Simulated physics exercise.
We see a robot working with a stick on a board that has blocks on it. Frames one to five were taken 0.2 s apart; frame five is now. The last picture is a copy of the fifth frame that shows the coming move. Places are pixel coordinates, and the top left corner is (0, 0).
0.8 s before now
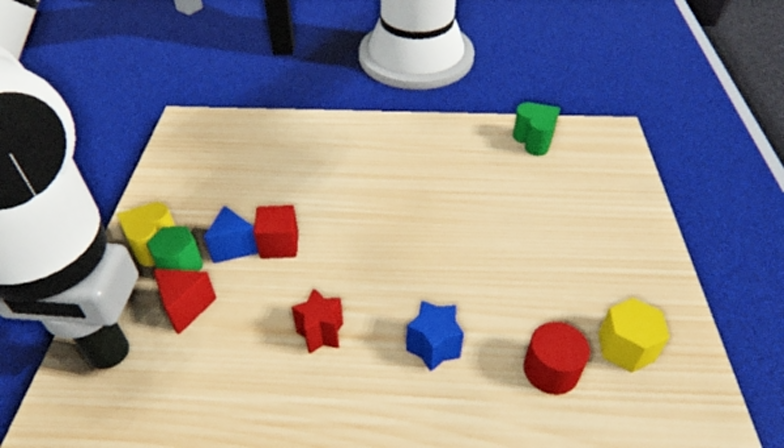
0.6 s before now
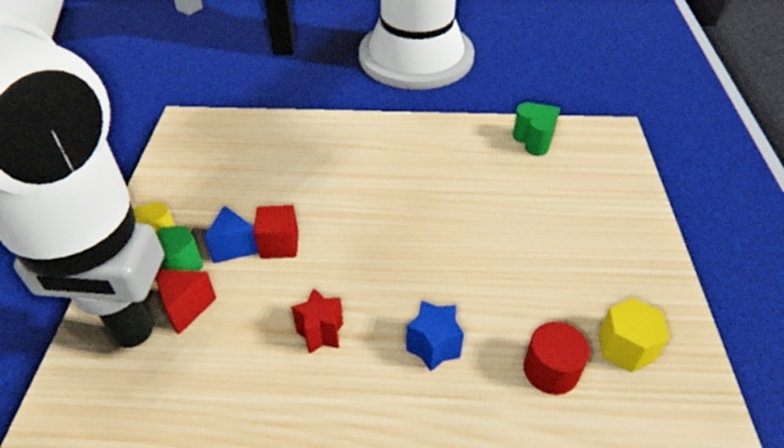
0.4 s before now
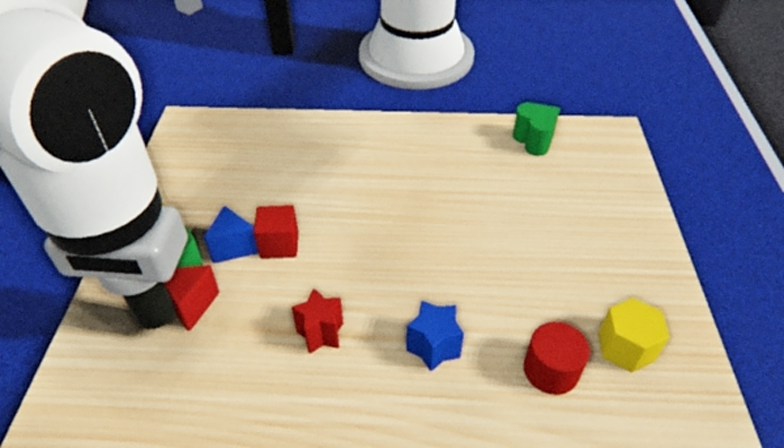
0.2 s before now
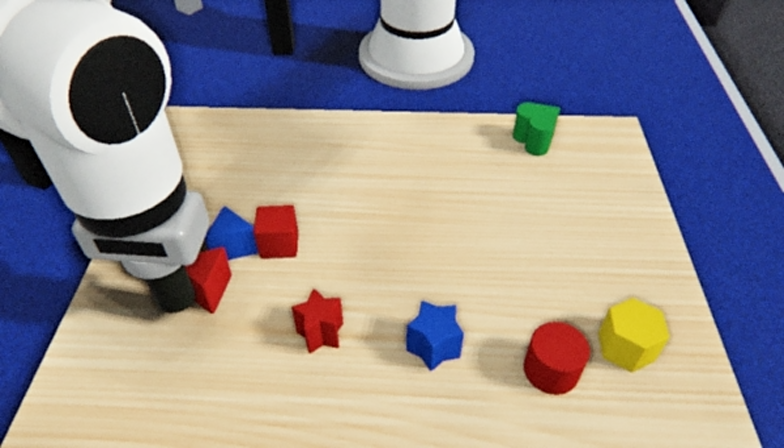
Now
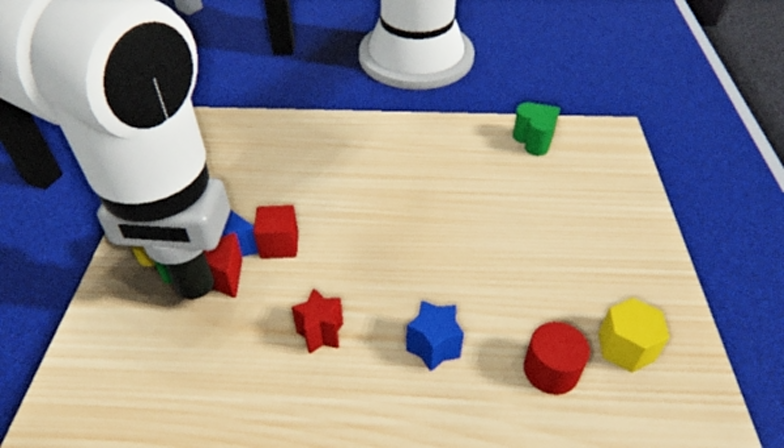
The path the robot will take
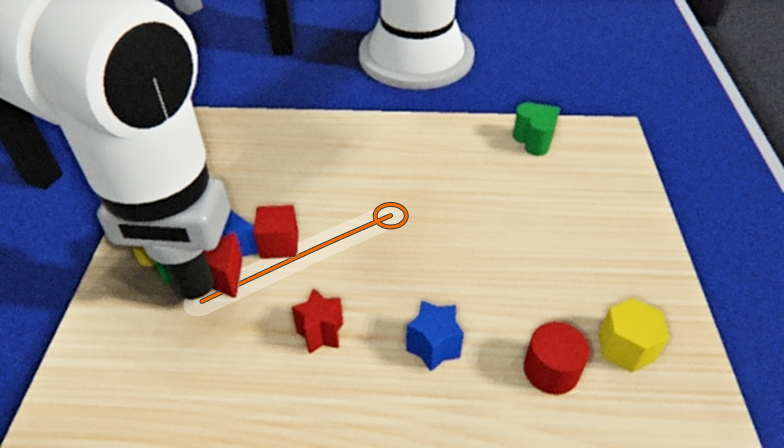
A white robot arm with a black stick tip works at the left of a pale wooden board on a blue surface, seen from above by a still camera. Yellow, green, blue and red blocks cluster near it, with a red star, blue star, red cylinder and yellow block rightward and a green heart behind. The arm moves right and slightly away, pushing the red triangle toward the red square piece.
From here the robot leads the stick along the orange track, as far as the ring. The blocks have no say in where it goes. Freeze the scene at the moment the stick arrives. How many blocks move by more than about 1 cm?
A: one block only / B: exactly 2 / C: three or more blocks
My answer is option B.
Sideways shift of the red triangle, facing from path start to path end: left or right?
It will end up to the left.
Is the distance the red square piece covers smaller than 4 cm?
No, that is not how it ends up.
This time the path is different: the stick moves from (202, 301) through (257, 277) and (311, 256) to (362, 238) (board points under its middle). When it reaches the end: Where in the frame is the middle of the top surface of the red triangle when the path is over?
At the end it should sit near (273, 214).
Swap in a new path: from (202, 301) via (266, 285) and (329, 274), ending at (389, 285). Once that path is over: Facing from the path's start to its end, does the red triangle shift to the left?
Yes, that is what happens.
The drawn path runs from (202, 301) directly to (391, 216).
On the path given first. One third of the way, stick (267, 253); red triangle (267, 218), turned 30° anticlockwise; blue triangle (228, 217), turned 30° anticlockwise; red square piece (301, 208), turned 25° anticlockwise.
Two thirds of the way, stick (331, 225); red triangle (278, 209), turned 55° anticlockwise; blue triangle (228, 217), turned 30° anticlockwise; red square piece (328, 189), turned 80° anticlockwise.
At the end, stick (391, 199); green hexagon not moved; red triangle (278, 209), turned 55° anticlockwise; blue triangle (228, 217), turned 30° anticlockwise; red square piece (336, 184), turned 115° anticlockwise.
